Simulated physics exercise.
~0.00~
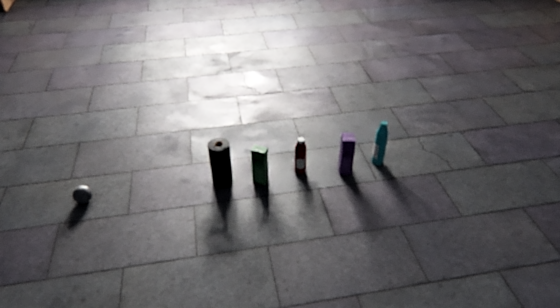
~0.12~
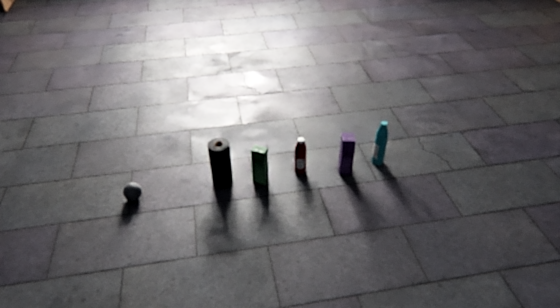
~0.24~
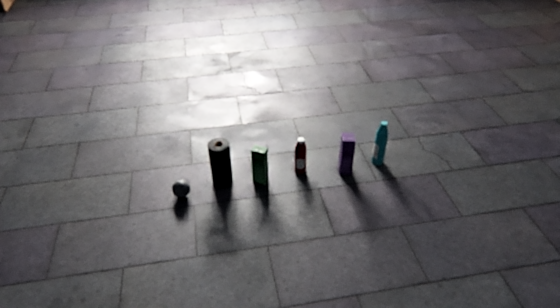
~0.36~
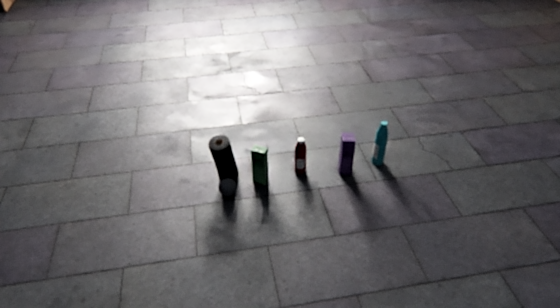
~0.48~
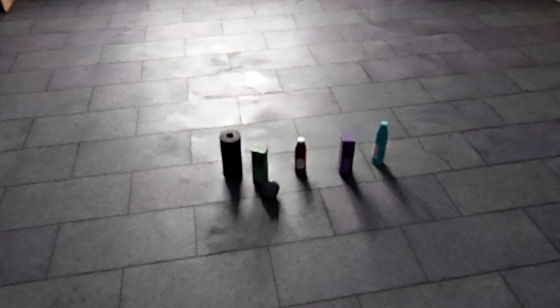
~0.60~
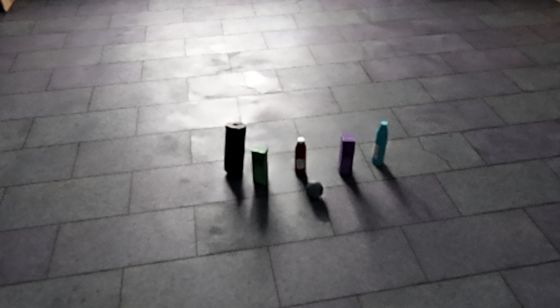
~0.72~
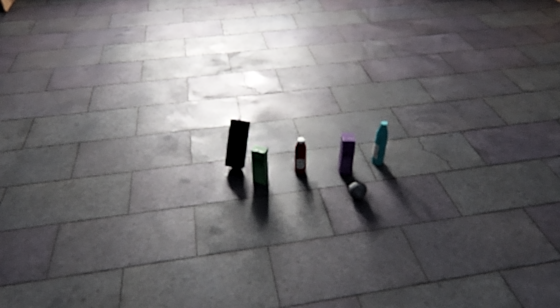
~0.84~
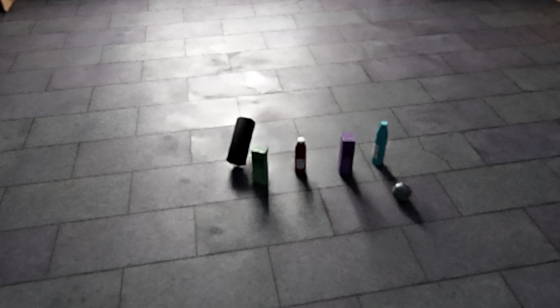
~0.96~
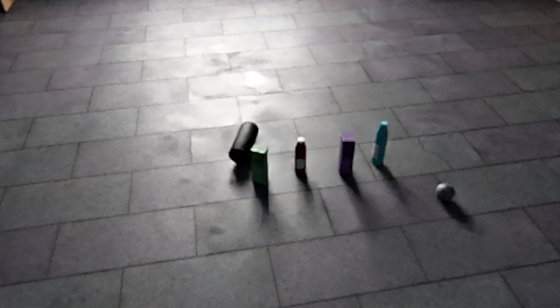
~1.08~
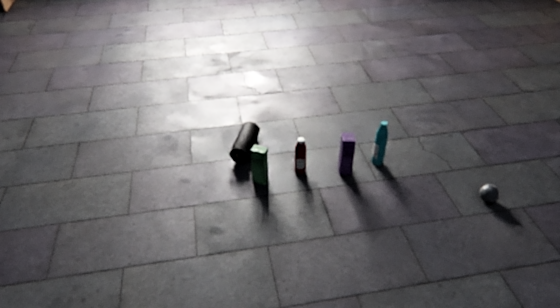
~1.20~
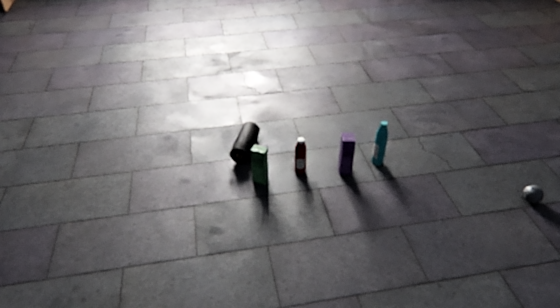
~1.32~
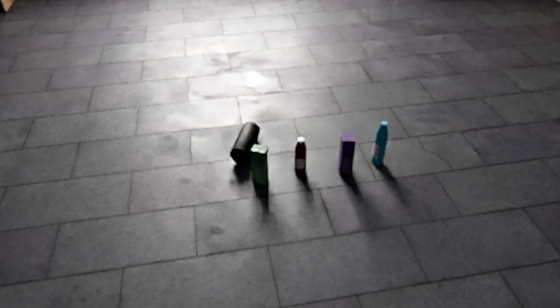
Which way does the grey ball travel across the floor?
The grey ball travels to the right, passing in front of the cartons and bottles.
A grey ball rolls across the tiled floor past a row of five upright items, reaching the black roll, which wobbles, tips and ends on its side behind the green carton. The ball rolls on out of view, leaving the other four items standing.
